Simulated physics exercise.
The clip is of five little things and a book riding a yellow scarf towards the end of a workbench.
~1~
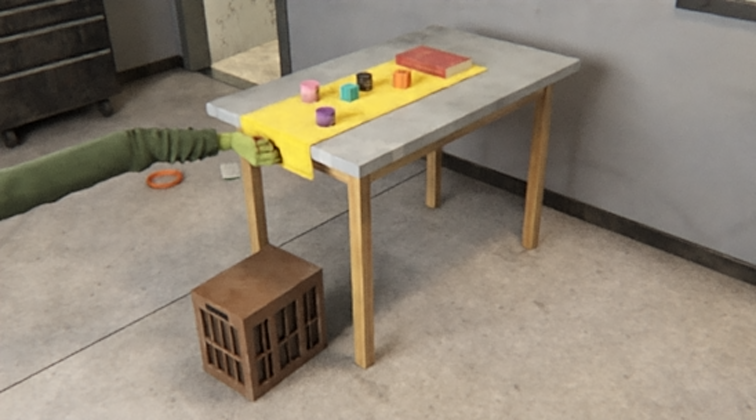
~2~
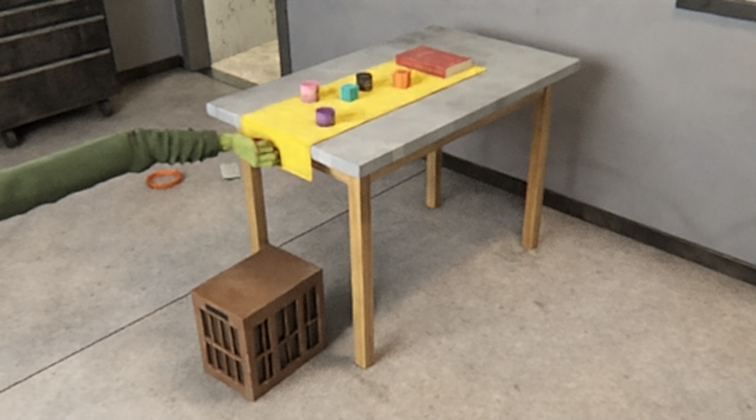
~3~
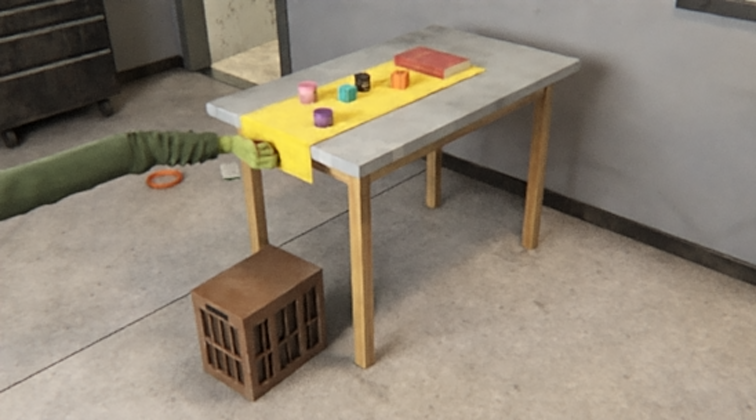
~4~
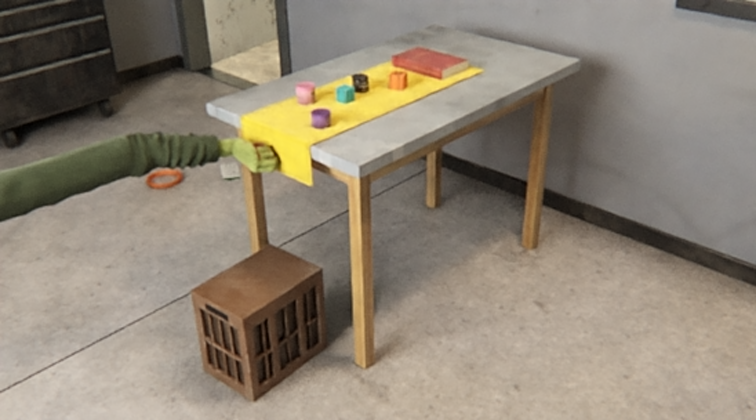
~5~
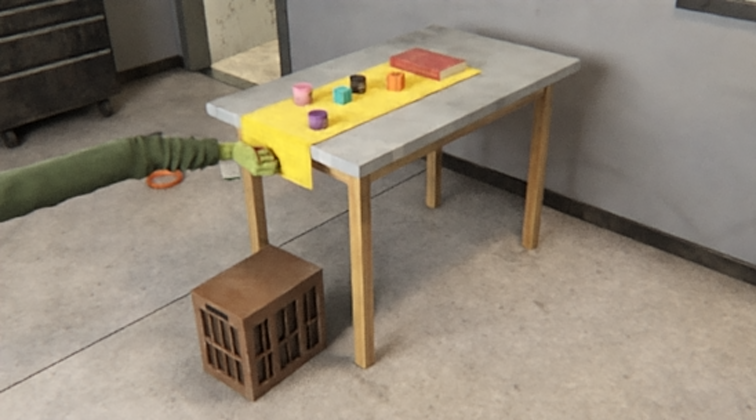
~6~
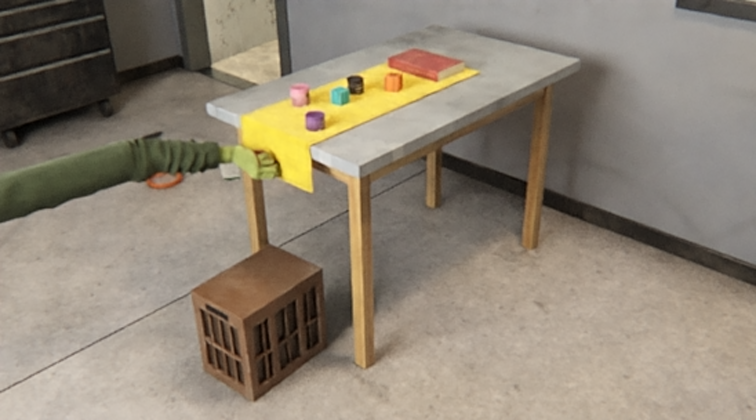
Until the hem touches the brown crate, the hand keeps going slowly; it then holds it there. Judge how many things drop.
I expect three of them not to stay on top.
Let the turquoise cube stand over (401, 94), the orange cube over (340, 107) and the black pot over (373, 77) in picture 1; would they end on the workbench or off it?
Fate of the turquoise cube: It stays; fate of the orange cube: It goes; fate of the black pot: It stays.
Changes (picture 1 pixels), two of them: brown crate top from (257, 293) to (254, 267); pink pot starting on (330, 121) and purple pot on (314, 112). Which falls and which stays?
The pink pot? Lost. The purple pot? Lost.
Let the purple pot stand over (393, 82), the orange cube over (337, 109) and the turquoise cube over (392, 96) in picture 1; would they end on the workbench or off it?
Looking at each one, the purple pot remains in position, the orange cube drops away and the turquoise cube remains in position.
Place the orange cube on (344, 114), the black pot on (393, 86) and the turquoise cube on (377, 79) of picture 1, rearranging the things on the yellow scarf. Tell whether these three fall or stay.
Short version: Orange cube drops, black pot stays, turquoise cube stays.
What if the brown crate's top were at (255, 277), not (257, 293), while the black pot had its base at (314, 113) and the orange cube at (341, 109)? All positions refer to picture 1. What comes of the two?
Black pot is gone, orange cube is gone.
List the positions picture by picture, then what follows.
Hem (313, 179); purple pot (325, 110); pink pot (310, 83); turquoise cube (349, 86); black pot (364, 75); orange cube (402, 72); top of the crate (257, 293), in the first frame.
Hem (312, 181); purple pot (325, 110), in the second frame.
Hem (312, 183); pink pot (308, 84), in the third frame.
Hem (313, 186); turquoise cube (345, 87); top of the crate (257, 293), in the fourth frame.
Hem (312, 189); black pot (358, 77), in the fifth frame.
Hem (312, 193); purple pot (315, 114); pink pot (300, 87); turquoise cube (340, 89); black pot (355, 78); orange cube (393, 75), in the sixth frame.
A little later, hem near (281, 225); purple pot gone.
Next, hem near (282, 255); purple pot, pink pot and turquoise cube gone.
When it is over, hem on the crate; purple pot, pink pot and turquoise cube gone. The workbench loses three.
